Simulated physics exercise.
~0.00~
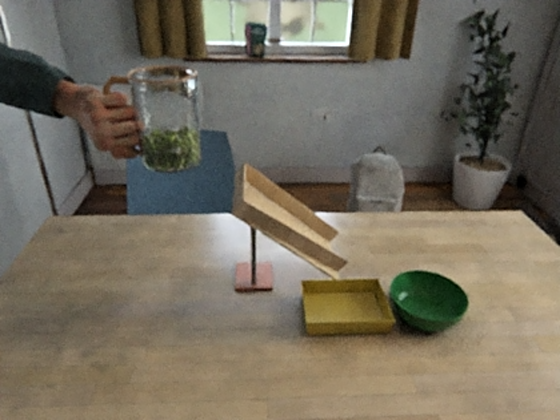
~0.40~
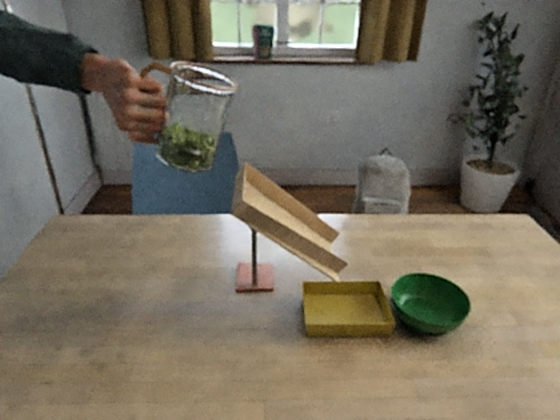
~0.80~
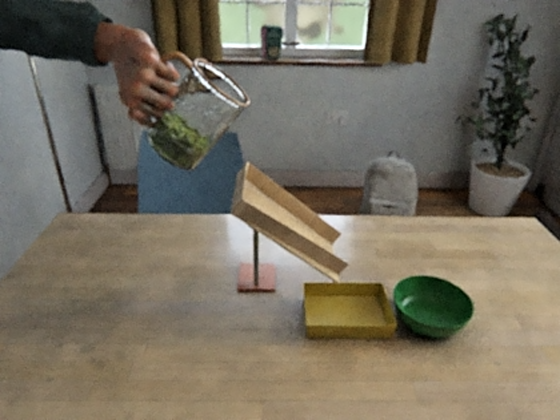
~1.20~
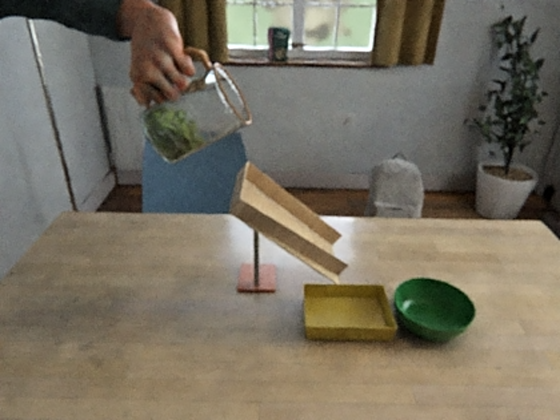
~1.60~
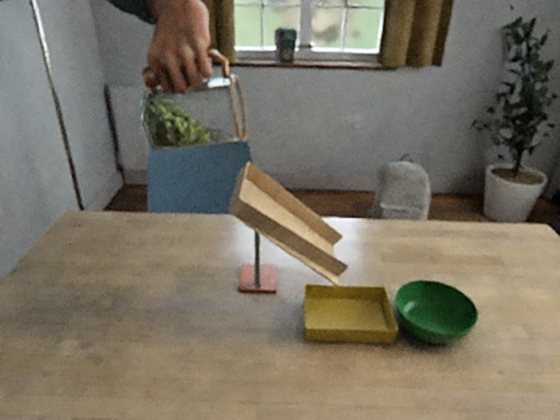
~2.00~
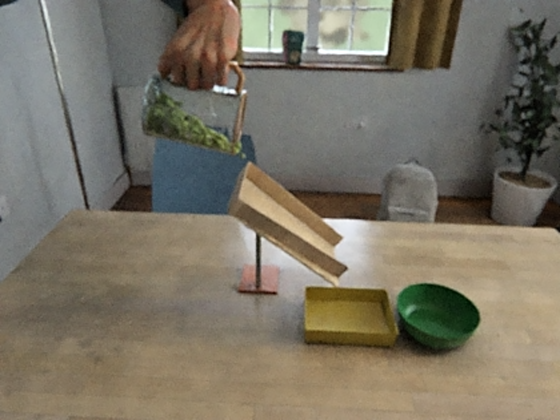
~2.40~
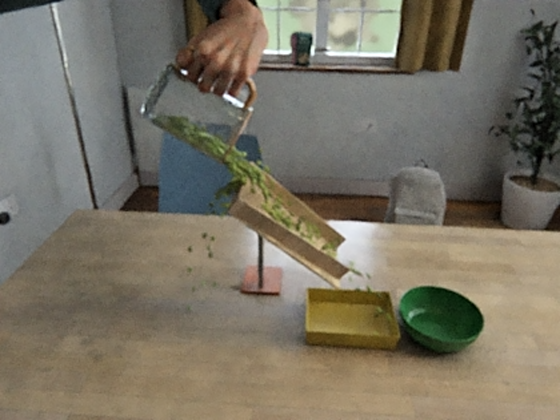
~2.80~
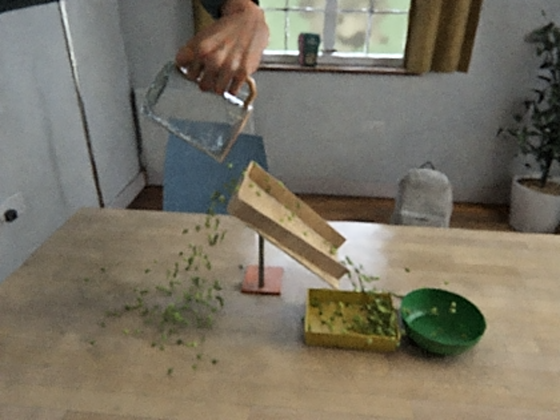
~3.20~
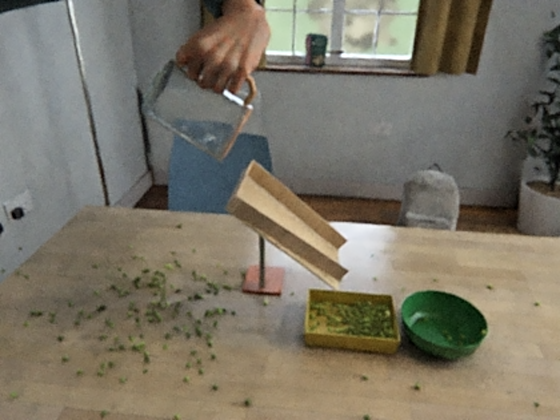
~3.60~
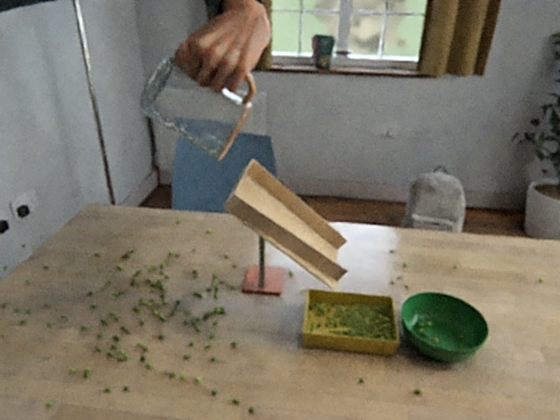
On a pale wooden table in a grey-walled room, a tilted wooden chute on a stand slopes down toward a yellow tin, with a green bowl to its right. A hand holds a glass jug of small green pieces above the chute's upper end and steadily tips it. The pieces slide toward the rim, then pour out, streaming down the chute while some spill off near its top. They scatter across the table on the left and drop into the tin. The jug hangs emptied, with many pieces in the tin, many strewn over the tabletop, and only a few in the bowl.
